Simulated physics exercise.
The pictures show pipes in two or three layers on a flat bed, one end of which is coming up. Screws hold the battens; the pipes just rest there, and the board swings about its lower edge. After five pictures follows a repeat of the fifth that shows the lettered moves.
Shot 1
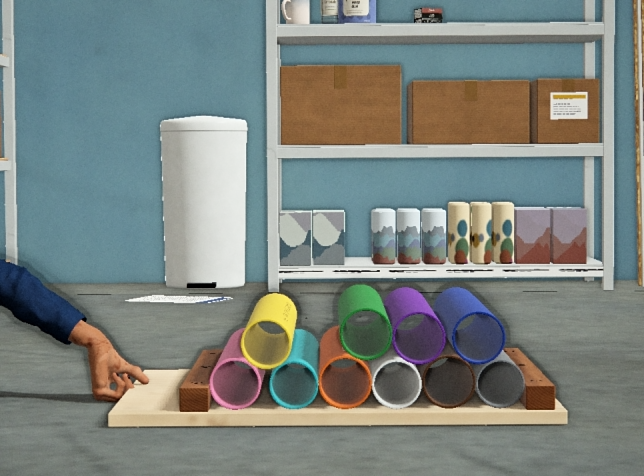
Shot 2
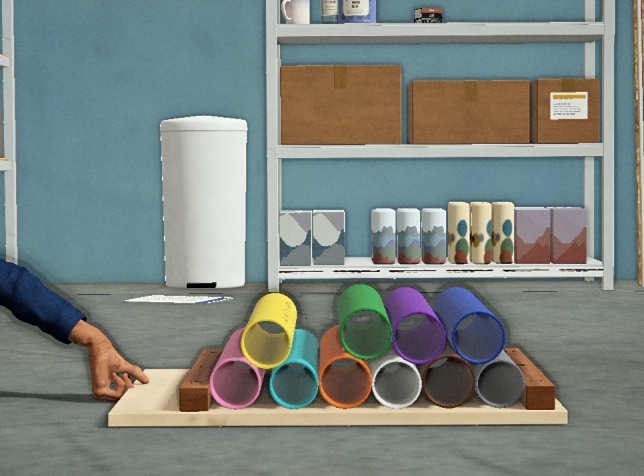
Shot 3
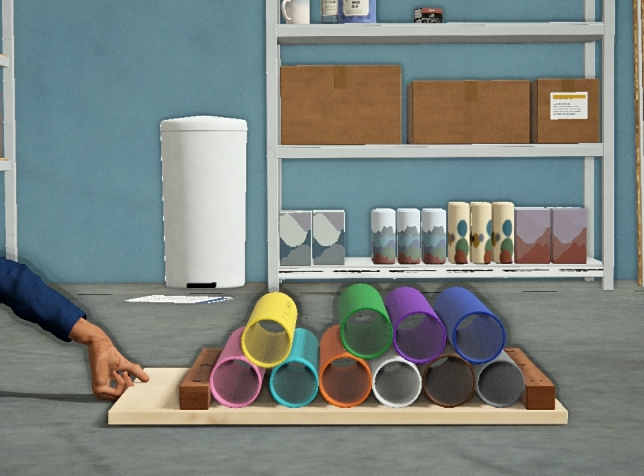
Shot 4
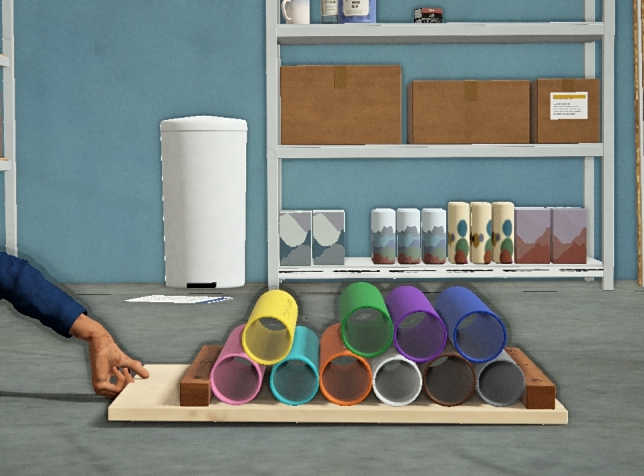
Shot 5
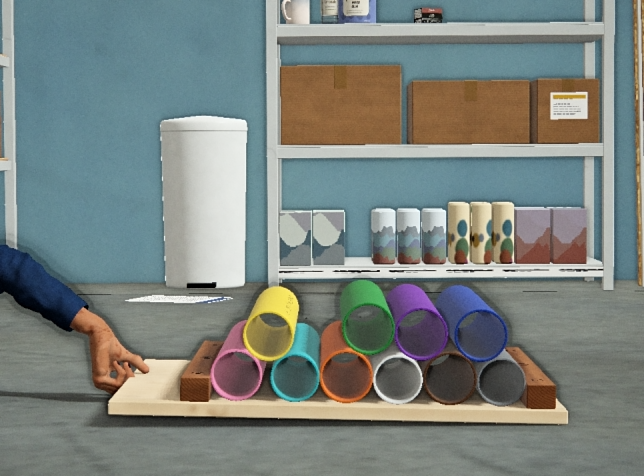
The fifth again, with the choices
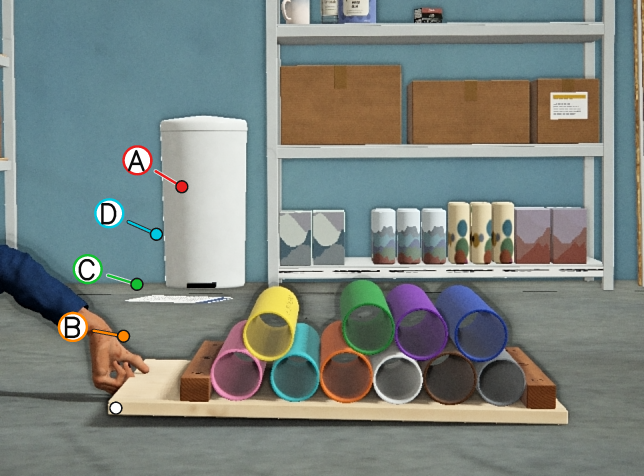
A hand slowly raises the left end of a board holding stacked colored pipes slightly.
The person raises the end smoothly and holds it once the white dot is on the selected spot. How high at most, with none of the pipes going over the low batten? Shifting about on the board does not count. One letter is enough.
The last mark within the limit is C.
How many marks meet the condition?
Two of the four.
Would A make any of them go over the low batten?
Yes.
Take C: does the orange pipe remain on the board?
The orange pipe: Yes.
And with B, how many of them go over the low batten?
It comes to none.
On the marked copy, A at (182, 187); B at (124, 336); C at (137, 284); D at (156, 234); the white dot at (116, 408).
Taking C. A third of the way, board at 13°.
Two thirds of the way, board at 18°.
When it is over, board at 18°, none over the low batten.
As for the rest, A four over the low batten (yellow, blue, purple, green); B none over the low batten; D four over the low batten (yellow, blue, purple, green).
